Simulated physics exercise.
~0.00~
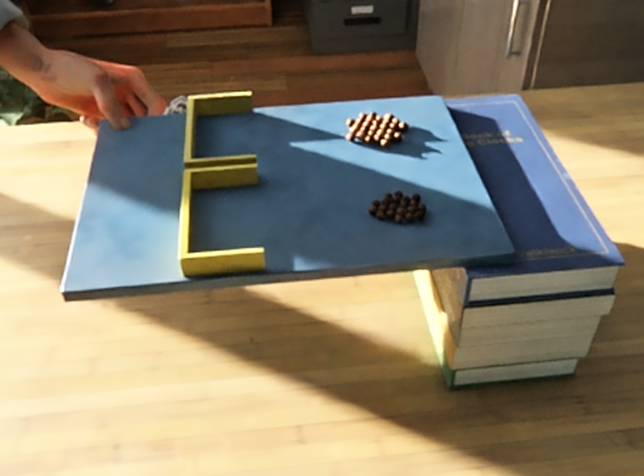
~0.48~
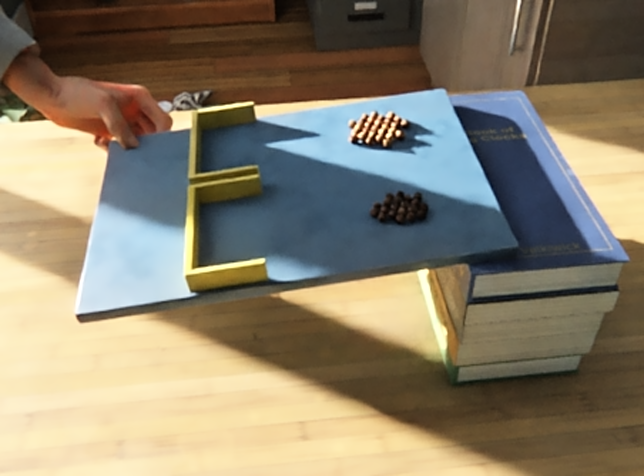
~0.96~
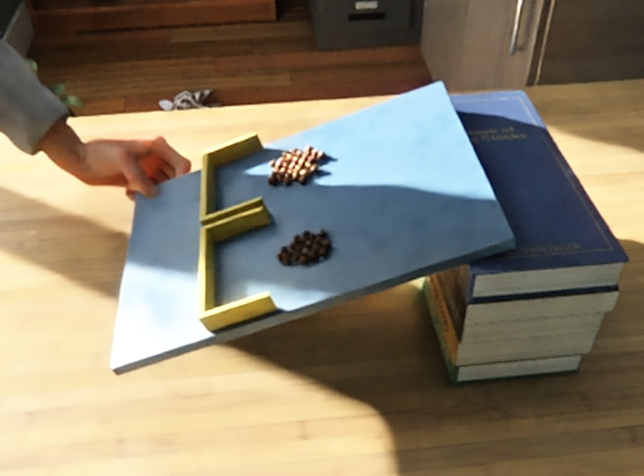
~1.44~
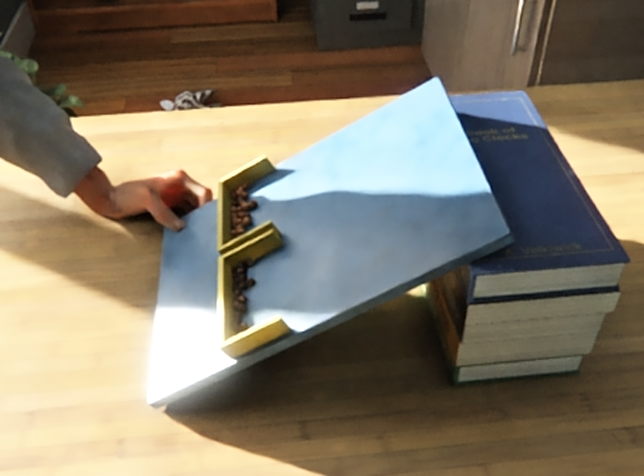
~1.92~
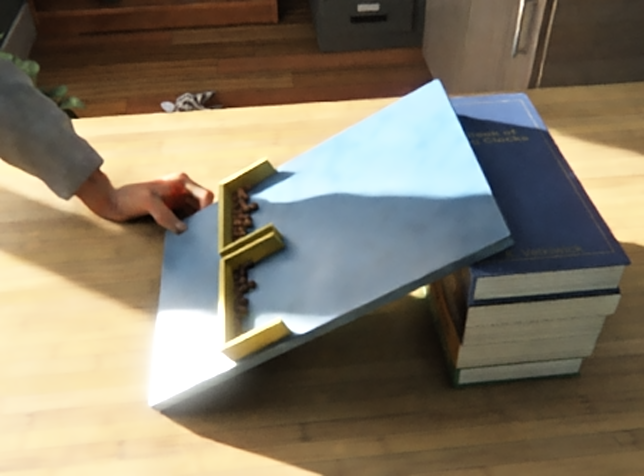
A hand lowered the left end of a blue board, its other end propped on a stack of books, until it reached the wooden table, and two clusters of small brown pieces slid down and ended up gathered against the yellow barriers.
